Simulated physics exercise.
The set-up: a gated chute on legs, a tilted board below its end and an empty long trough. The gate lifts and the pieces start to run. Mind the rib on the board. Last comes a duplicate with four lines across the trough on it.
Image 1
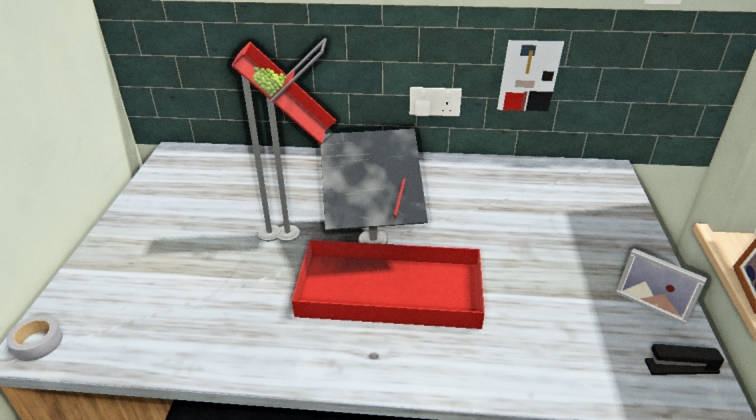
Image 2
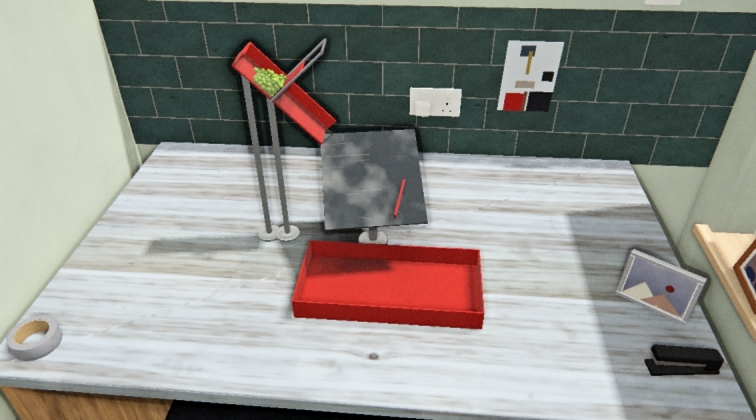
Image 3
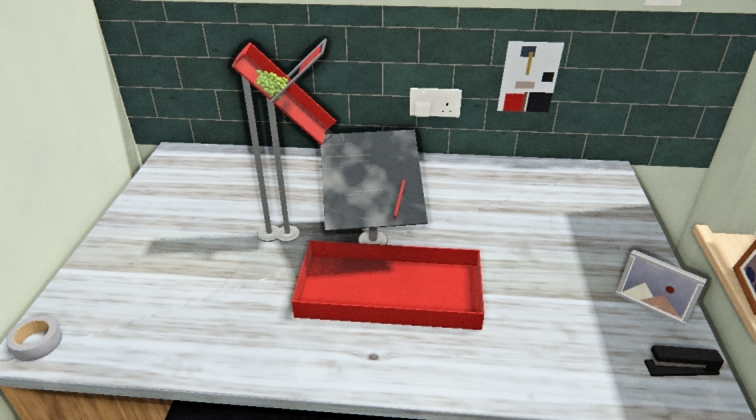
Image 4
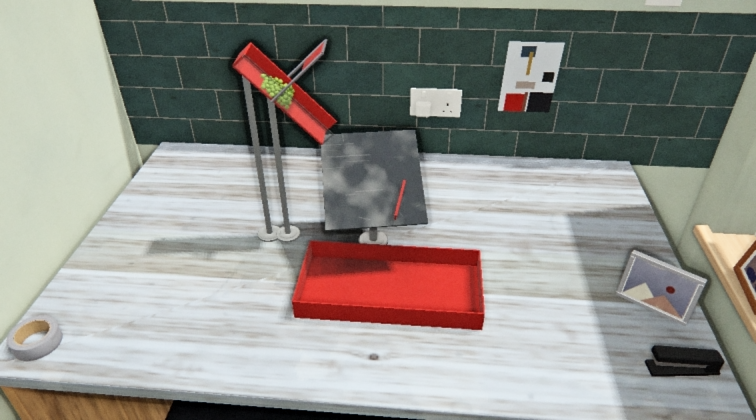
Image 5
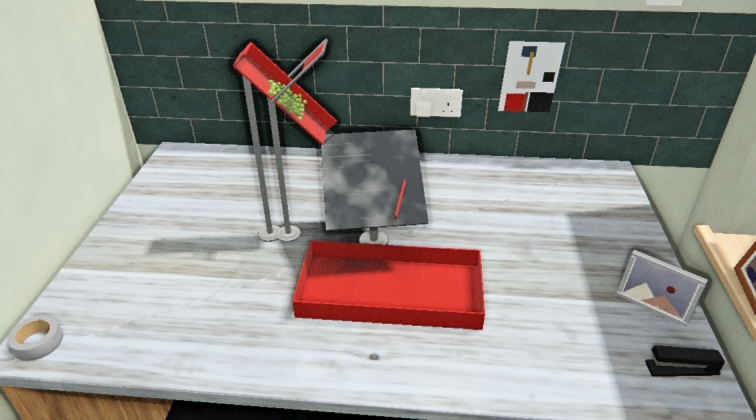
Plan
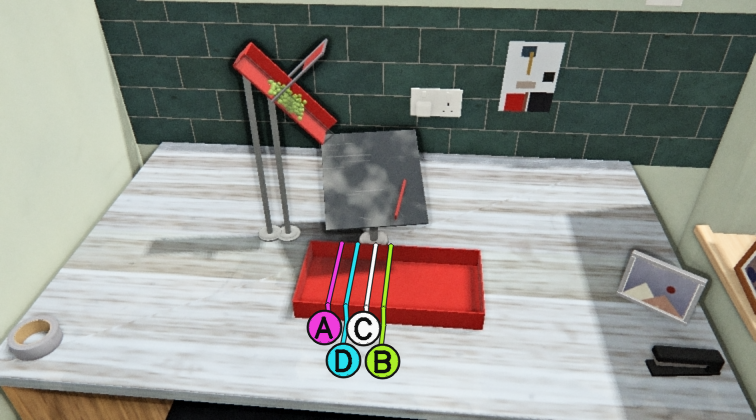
Green peas begin sliding down a sloping red chute as its gate swings up.
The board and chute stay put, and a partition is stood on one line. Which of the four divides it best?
Line B.
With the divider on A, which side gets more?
The right side.
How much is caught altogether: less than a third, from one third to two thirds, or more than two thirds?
More than two thirds.
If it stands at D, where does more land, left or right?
The right side.
On the marked copy, line A crosses the front rim at (328, 303); line B crosses the front rim at (383, 307); line C crosses the front rim at (366, 306); line D crosses the front rim at (345, 305).
Choosing A, of what is caught, none at all on the left of the divider, the whole lot on the right.
Choosing B, of what is caught, close to two thirds on the left of the divider, close to a third on the right.
Choosing C, of what is caught, a small share on the left of the divider, the bulk on the right.
Choosing D, of what is caught, only a few on the left of the divider, all but a few on the right.
